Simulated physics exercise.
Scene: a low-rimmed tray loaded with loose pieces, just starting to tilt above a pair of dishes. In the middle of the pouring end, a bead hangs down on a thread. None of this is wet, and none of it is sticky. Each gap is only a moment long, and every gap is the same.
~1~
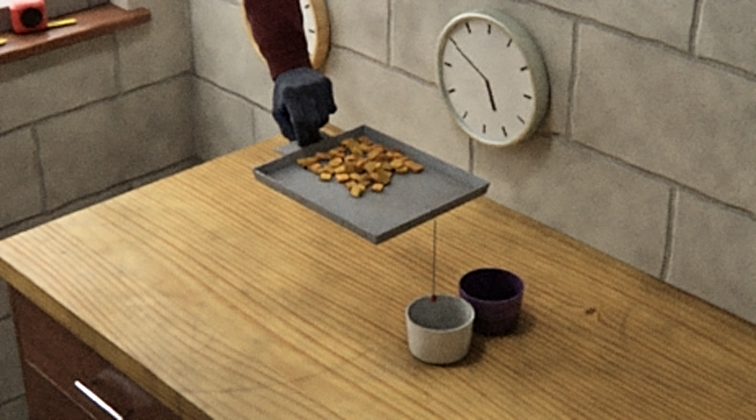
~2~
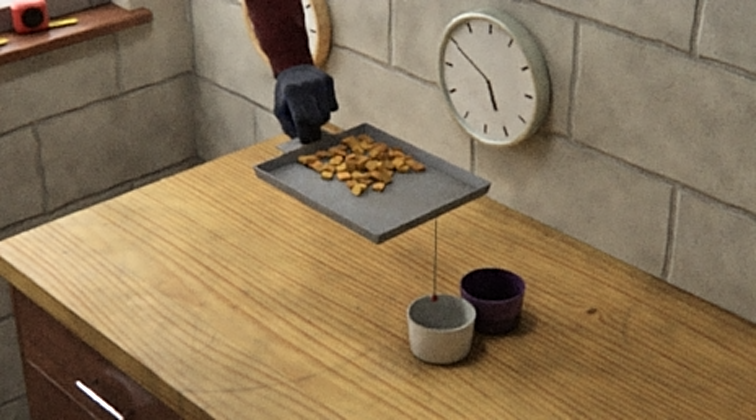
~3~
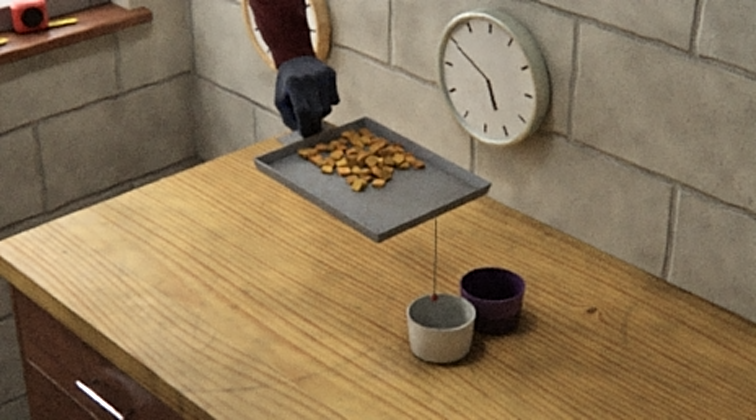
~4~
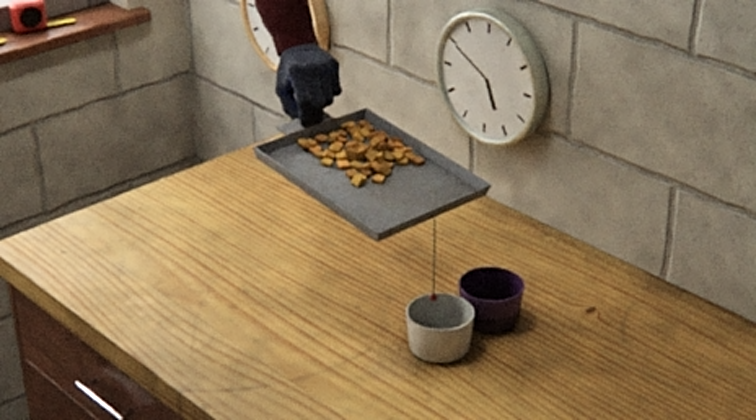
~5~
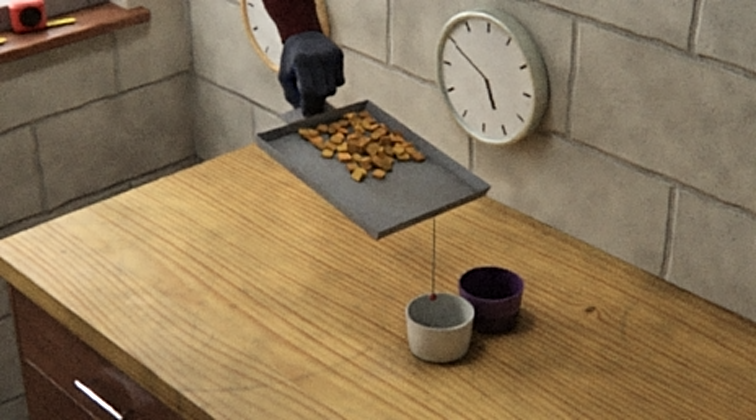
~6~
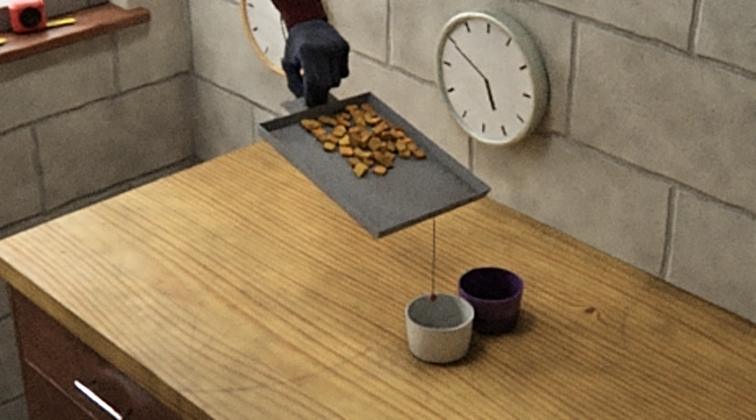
Gloved hand slowly raising the back of a grey tray of brown cereal pieces, tilting it above two small bowls on a wooden counter.
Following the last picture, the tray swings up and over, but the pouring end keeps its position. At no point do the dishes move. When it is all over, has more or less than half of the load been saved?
The dishes save the greater portion.
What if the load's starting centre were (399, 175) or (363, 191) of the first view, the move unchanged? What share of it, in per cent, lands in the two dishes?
Roughly 80 and 60 percent, in that order.
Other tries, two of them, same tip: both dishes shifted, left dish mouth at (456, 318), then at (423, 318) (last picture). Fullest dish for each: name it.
First try: The right-side dish; second try: The right-side dish.
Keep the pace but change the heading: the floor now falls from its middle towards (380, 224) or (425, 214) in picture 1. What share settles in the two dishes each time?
Shares, approx.: 0 %, then 40 %.
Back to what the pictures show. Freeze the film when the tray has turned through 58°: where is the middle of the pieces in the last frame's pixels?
Roughly at (462, 188).
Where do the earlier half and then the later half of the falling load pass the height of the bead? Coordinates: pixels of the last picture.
Starting near (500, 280), moving on to near (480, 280).
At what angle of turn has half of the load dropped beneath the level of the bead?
Somewhere near 95 degrees, I'd say.
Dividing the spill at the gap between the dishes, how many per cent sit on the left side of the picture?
Reading: Around 0 %.
Soon, tray tipped steeply; nearly all on the tray; a small part in the air.
A while on, tray tipped right over; about a third on the tray; a stray few in the left dish; about a quarter in the right dish; about a quarter outside both; a small part in the air.
Towards the end, tray tipped past a quarter turn; a small part in the left dish; about half in the right dish; about a third outside both.
Finally, tray tipped past a quarter turn; a small part in the left dish; about half in the right dish; about a third outside both.
